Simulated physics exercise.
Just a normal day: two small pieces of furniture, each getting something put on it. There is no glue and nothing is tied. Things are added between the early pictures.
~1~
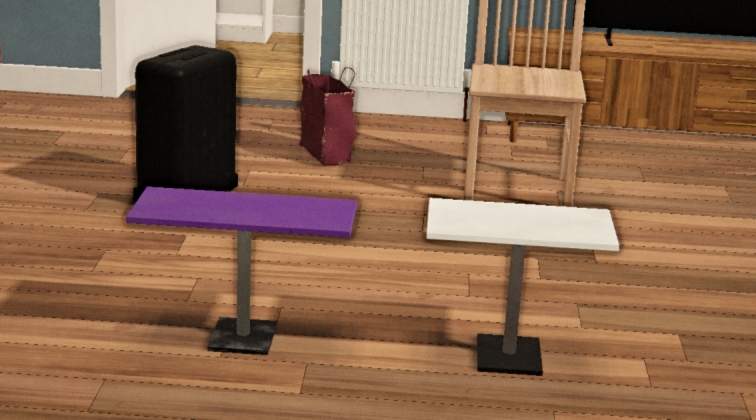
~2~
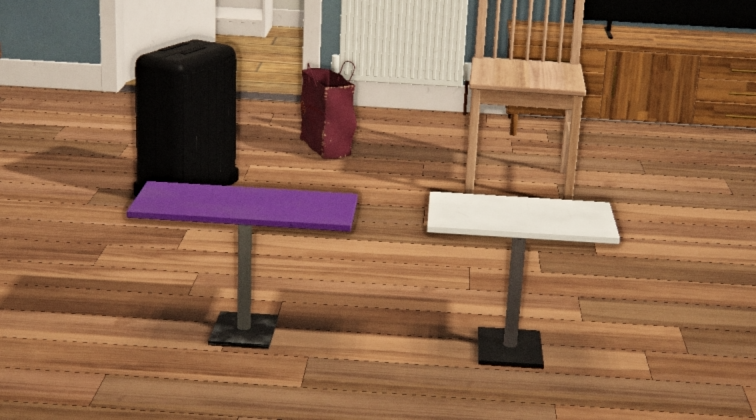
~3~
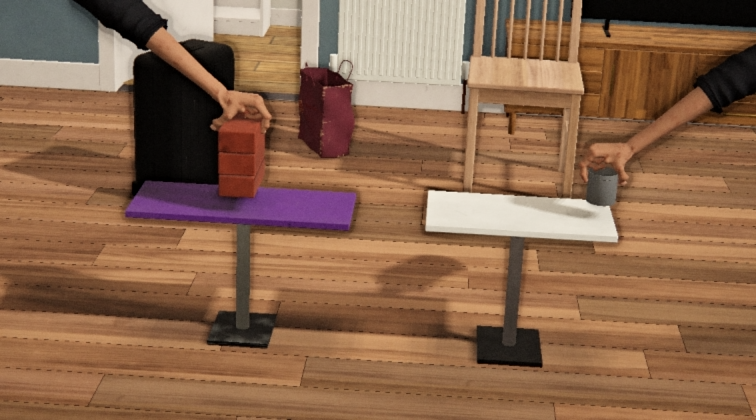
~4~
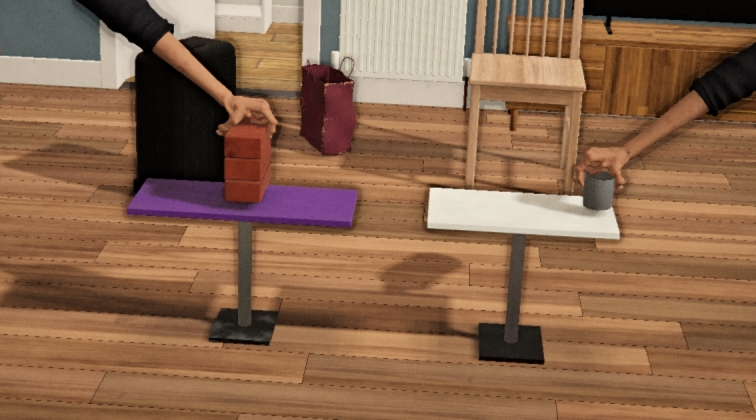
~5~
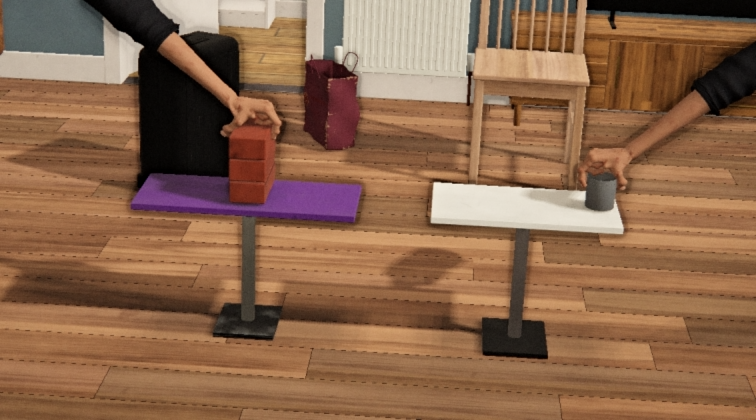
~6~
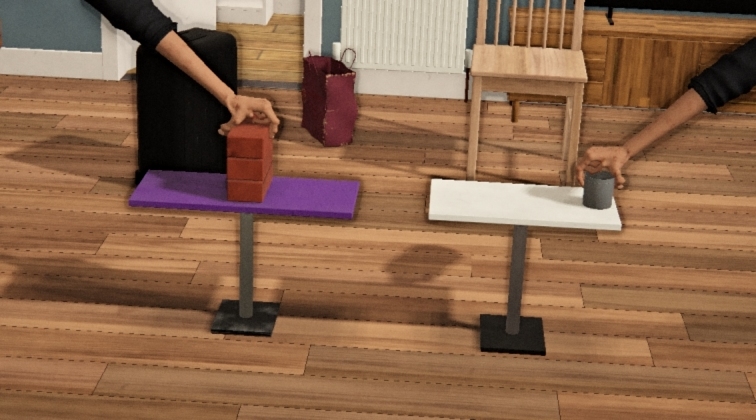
Two hands set red bricks on a purple side table and a gray beaker on a white stand.
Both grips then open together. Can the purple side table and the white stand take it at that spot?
One by one: I reckon the purple side table will stay up; I reckon the white stand will stay up.
Then, 0.22 s after the last picture, purple side table at rest near (247, 194); white stand at rest near (523, 204).
At rest, the purple side table holds firm, near (247, 194); the white stand holds firm, near (523, 204).
